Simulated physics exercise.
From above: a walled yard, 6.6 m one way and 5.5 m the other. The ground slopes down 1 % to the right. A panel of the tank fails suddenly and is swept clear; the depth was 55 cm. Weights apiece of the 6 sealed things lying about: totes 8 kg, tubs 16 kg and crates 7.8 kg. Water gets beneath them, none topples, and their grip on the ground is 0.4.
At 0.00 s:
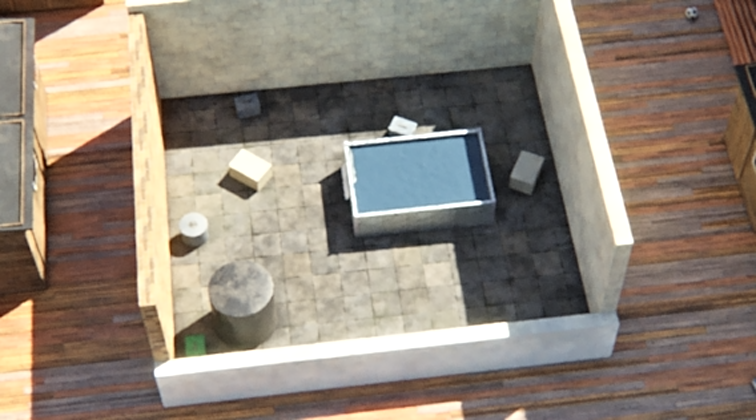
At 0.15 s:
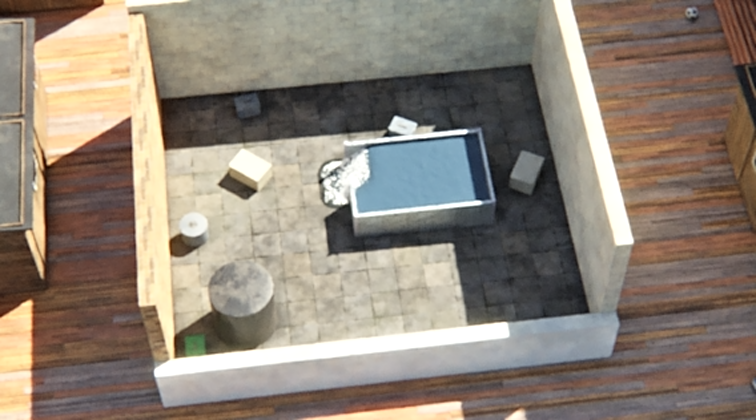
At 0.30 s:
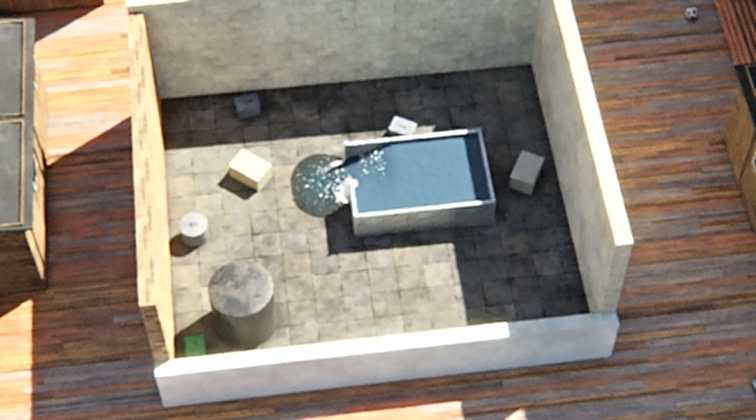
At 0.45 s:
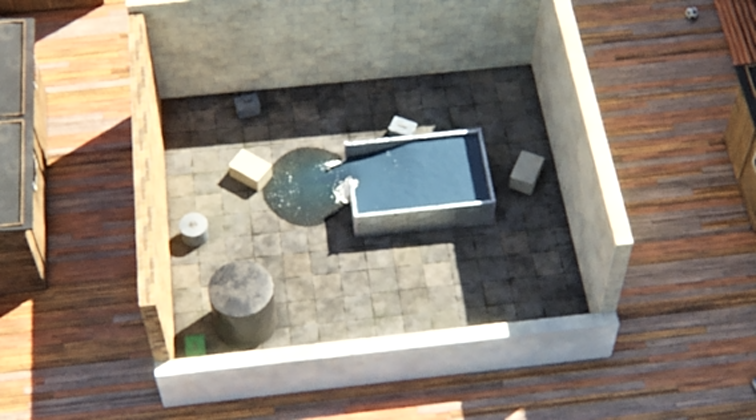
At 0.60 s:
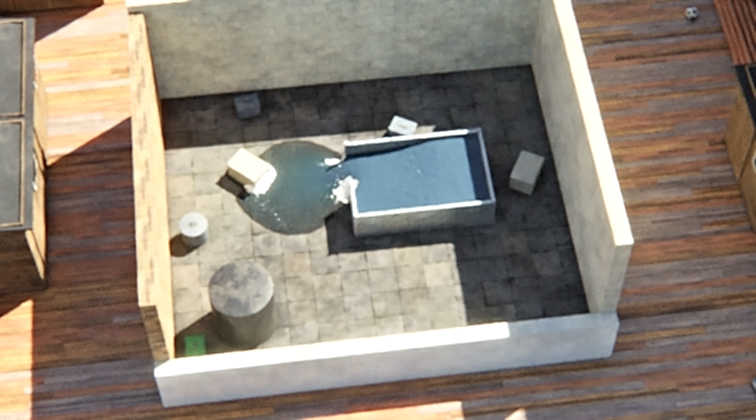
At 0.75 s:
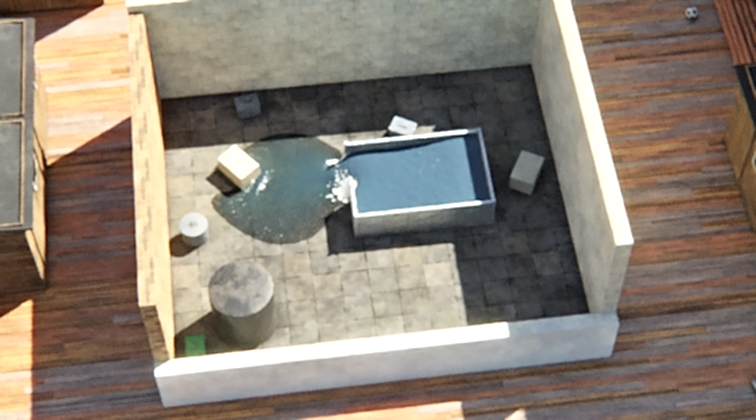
At first, a rectangular tank of water stands in a walled yard among scattered blocks and cylinders. Water then bursts from its left end in a foamy splash and spreads leftward across the paving in a widening dark pool, reaching the cream block, which shifts slightly left while the other objects stay put.
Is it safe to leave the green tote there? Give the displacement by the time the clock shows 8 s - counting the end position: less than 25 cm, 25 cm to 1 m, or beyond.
The green tote gets carried off.
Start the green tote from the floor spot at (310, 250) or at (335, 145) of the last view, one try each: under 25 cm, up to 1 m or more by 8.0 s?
In that order: It barely shifts; it holds its place.
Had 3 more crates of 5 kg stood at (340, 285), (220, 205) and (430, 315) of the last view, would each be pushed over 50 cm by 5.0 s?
In that order: Short of it, more, under.
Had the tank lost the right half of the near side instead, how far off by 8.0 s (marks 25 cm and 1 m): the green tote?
In that case the green tote gets carried off.
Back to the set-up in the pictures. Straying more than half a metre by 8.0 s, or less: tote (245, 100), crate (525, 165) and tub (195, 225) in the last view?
In turn: Over, under, over.
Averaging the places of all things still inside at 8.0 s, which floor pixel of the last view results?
Around (364, 201).
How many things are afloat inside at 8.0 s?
I count 1.
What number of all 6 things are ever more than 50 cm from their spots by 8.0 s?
I count 4.
After 1.6 s the green tote is near (195, 346), 0.0 m from its start, aground; 1 afloat.
After 3.6 s the green tote is near (229, 351), 0.5 m from its start, afloat; 3 afloat.
After 5.6 s the green tote is near (318, 329), 1.9 m from its start, aground; 2 afloat.
After 8.0 s the green tote is near (318, 329), 1.9 m from its start, aground; 1 afloat.
